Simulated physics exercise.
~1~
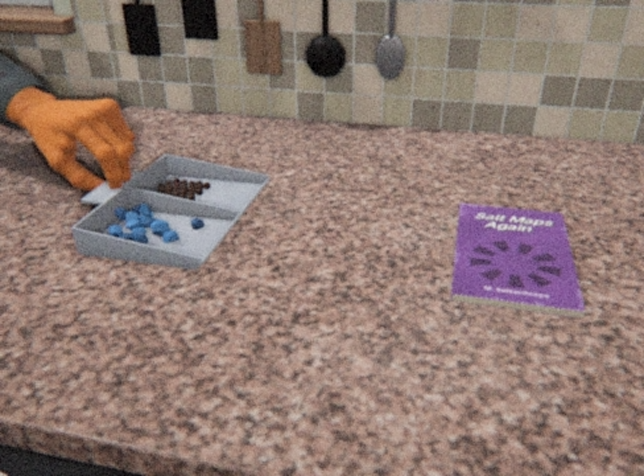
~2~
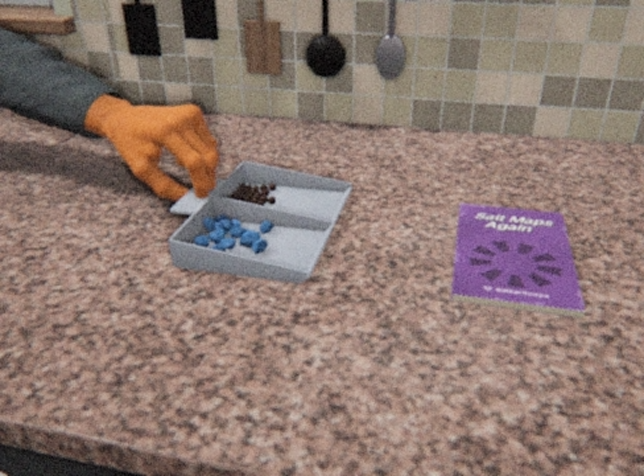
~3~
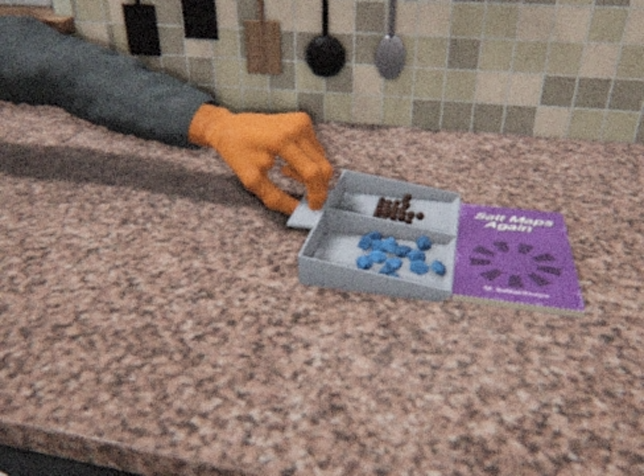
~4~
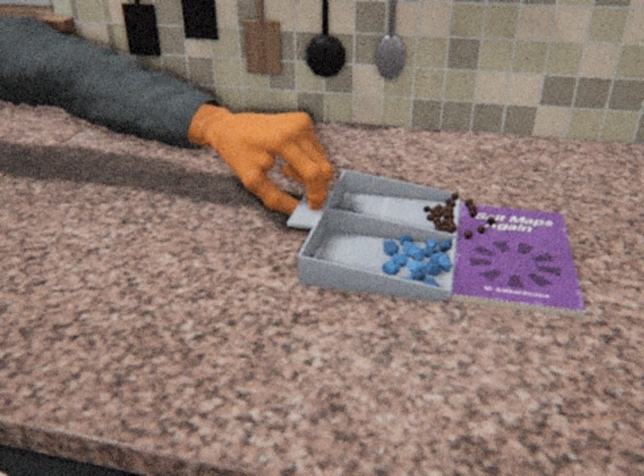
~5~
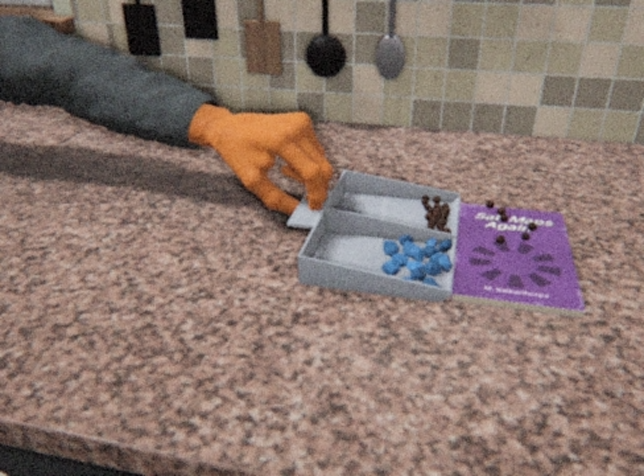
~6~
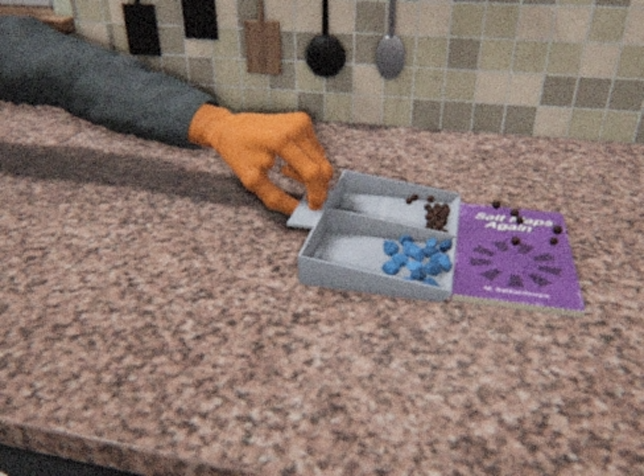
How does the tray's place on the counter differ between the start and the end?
At first the tray sits on the left side of the counter, well apart from the purple book. By the end it is farther right, resting against the book's left edge.
A gray divided tray, pushed by an orange-gloved hand, slid right along a speckled counter until it stopped against a thin purple book. The blue pieces slid forward but stayed inside, while some of the dark brown bits spilled over the front onto the book.
